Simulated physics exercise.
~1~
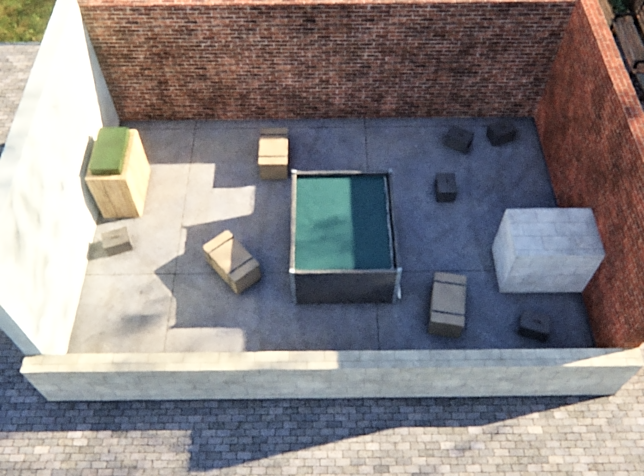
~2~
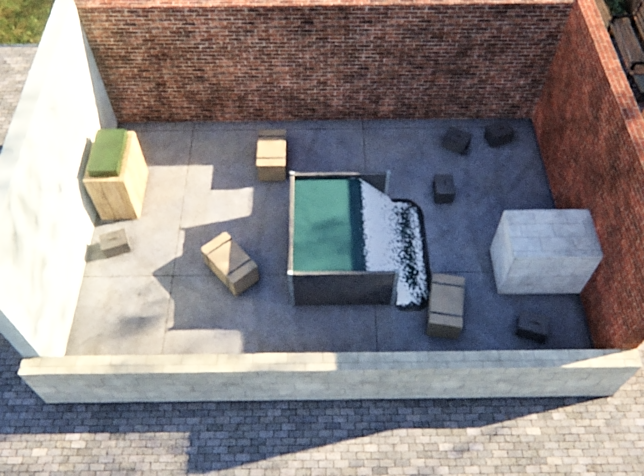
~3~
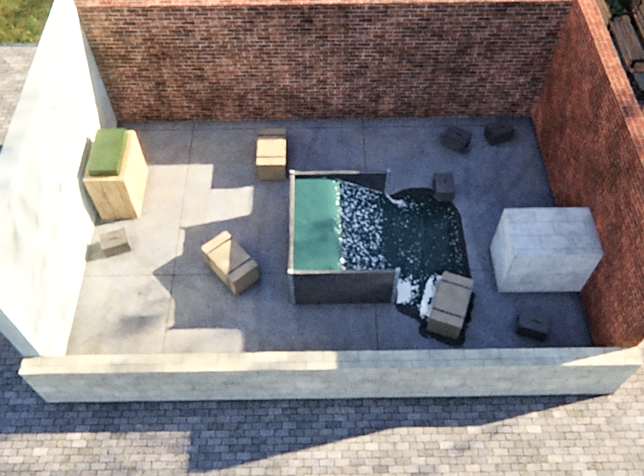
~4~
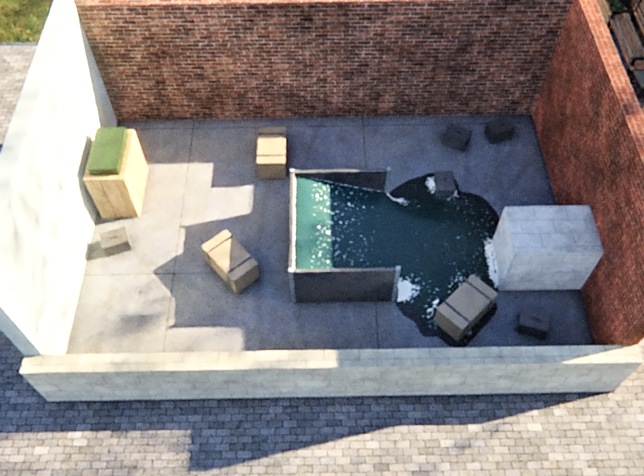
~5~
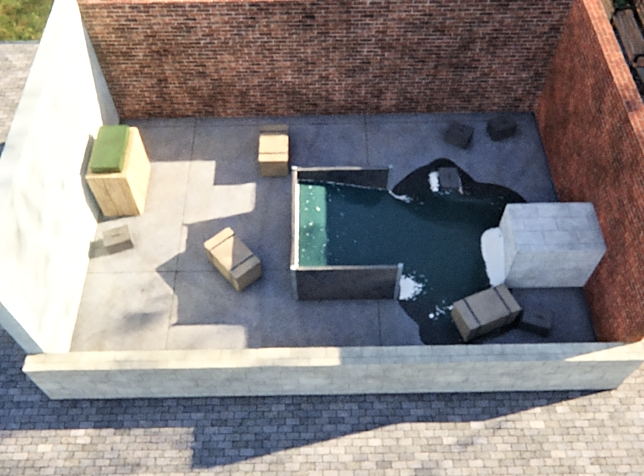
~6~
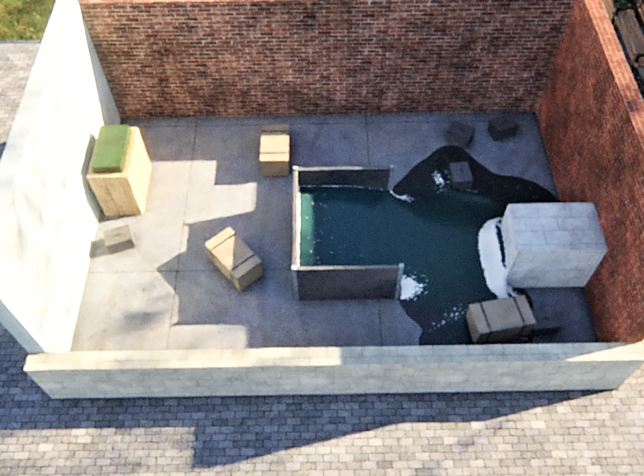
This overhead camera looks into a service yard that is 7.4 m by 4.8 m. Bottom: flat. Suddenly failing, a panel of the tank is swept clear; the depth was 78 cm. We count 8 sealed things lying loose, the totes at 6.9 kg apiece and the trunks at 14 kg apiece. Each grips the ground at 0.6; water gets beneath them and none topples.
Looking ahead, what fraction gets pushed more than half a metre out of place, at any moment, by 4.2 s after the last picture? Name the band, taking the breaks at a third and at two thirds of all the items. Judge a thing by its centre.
The answer is the top band, two thirds or more.
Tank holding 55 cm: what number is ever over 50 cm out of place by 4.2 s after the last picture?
I count 5 of them in that case.
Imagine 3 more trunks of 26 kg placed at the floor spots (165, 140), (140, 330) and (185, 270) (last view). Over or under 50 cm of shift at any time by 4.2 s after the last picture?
Result, one by one: Not exceeded, not exceeded and not exceeded.
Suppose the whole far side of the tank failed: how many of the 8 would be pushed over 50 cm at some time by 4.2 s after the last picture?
The answer then is 3.
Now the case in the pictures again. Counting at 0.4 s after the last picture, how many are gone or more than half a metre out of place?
Tally: 3.
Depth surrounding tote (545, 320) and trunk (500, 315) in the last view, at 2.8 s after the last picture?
Roughly 15 and 13 cm.
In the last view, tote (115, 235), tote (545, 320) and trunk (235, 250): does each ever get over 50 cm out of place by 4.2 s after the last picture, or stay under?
Taking them in turn, the answers are smaller, greater and smaller.
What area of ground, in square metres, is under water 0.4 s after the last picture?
About 11.5 m2 is covered.
Then, 0.4 s after the last picture 3 of 8 are over 50 cm from their spots; 1 afloat.
Then, 1.5 s after the last picture 3 of 8 are over 50 cm from their spots; 4 afloat.
Then, 2.8 s after the last picture 5 of 8 are over 50 cm from their spots; 2 afloat.
Then, 4.2 s after the last picture 6 of 8 are over 50 cm from their spots, and 6 have been at some point; 2 afloat.
